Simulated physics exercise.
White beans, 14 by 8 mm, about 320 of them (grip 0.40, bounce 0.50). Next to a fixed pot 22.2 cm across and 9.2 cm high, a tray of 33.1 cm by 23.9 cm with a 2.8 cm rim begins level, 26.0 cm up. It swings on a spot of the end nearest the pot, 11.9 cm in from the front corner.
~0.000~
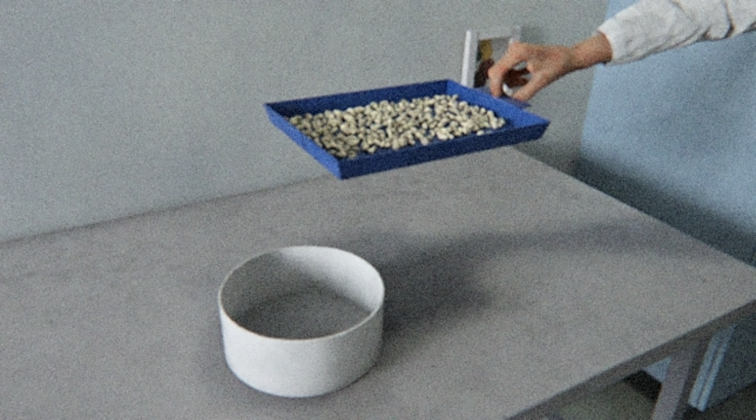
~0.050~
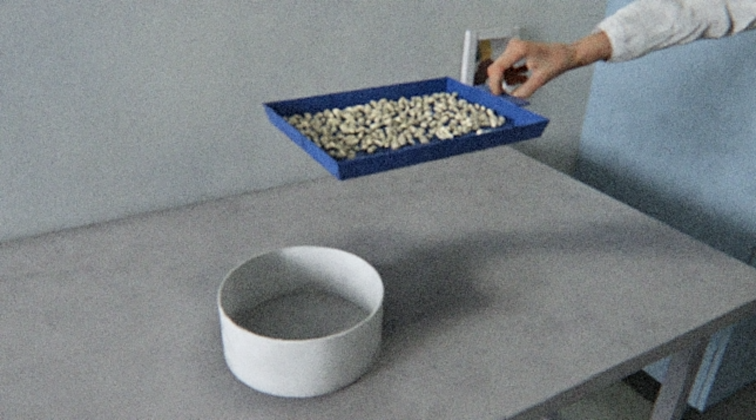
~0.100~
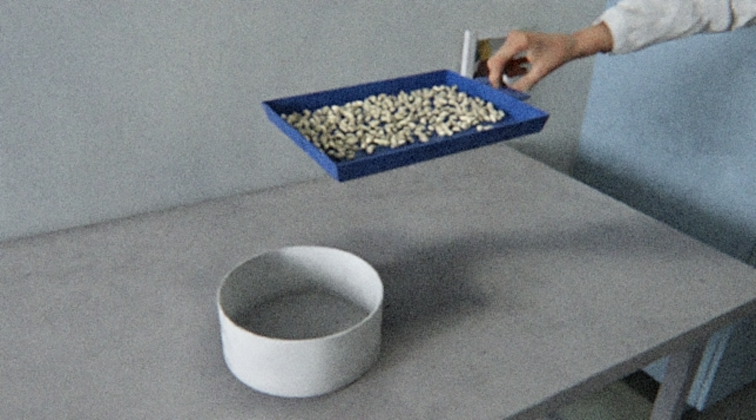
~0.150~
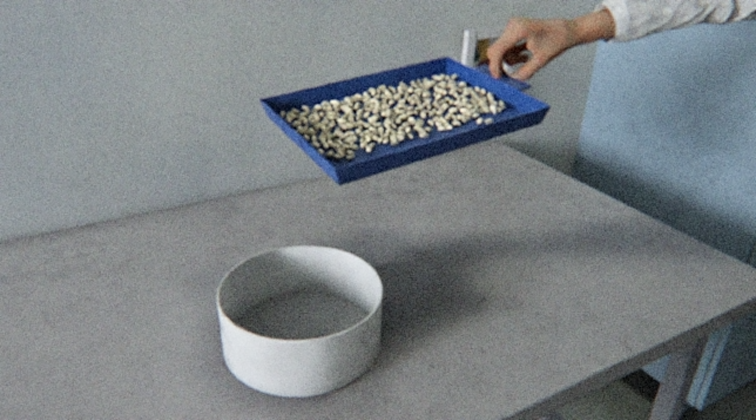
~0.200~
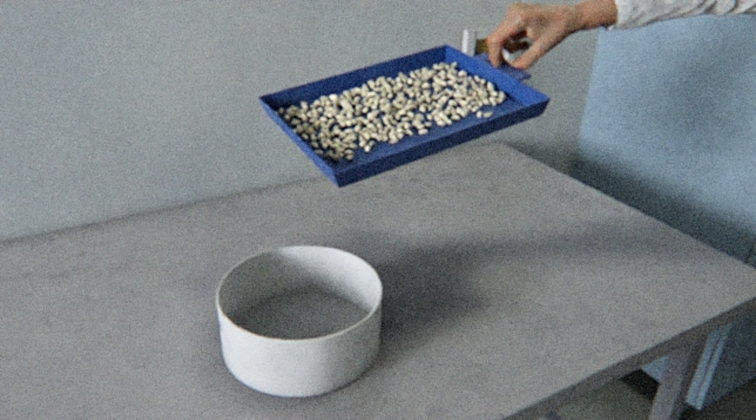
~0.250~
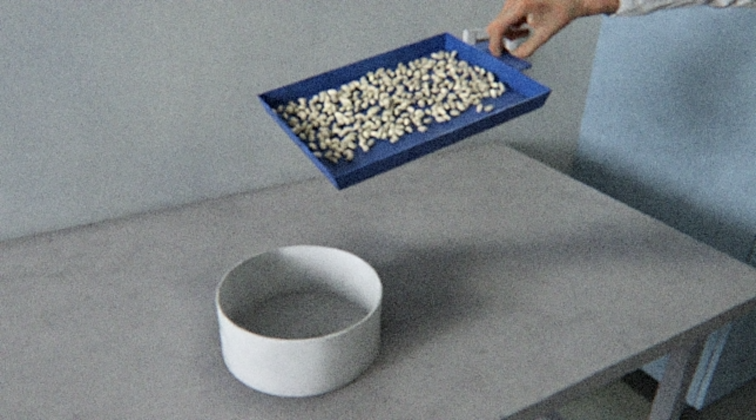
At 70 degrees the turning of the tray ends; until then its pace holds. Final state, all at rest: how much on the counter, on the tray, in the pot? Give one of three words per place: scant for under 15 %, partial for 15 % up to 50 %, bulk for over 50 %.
In the end counter: Will likely hold a small amount, left on the tray: Will likely hold a medium amount, pot: Will likely hold the majority.
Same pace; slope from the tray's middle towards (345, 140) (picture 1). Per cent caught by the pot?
That comes to around 15 per cent.
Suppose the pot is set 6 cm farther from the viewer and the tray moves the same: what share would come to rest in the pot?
45 per cent.
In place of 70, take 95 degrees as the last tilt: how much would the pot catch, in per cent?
Estimate: Roughly 100 percent.
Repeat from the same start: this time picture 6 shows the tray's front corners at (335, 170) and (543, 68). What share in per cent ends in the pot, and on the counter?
Final per cent - pot 60, counter 5.
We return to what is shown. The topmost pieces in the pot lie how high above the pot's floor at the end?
About 2.0 centimetres.
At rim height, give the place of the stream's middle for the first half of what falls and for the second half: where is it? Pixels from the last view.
I'd mark about (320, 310) for the first half, then (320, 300) for the second.
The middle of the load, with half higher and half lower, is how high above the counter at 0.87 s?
Height: Around 26 cm.
Then, at 0.62 s, tilt 41 degrees; the tray holds 100 %, the pot 0 %.
Then, at 0.87 s, tilt 59 degrees; the tray holds 95 %, the pot 0 %.
After 1.23 s, tilt 70 degrees; the tray holds 45 %, the pot 45 %.
By 2.9 s all is still; counter 0 %, tray 30 %, pot 70 %.
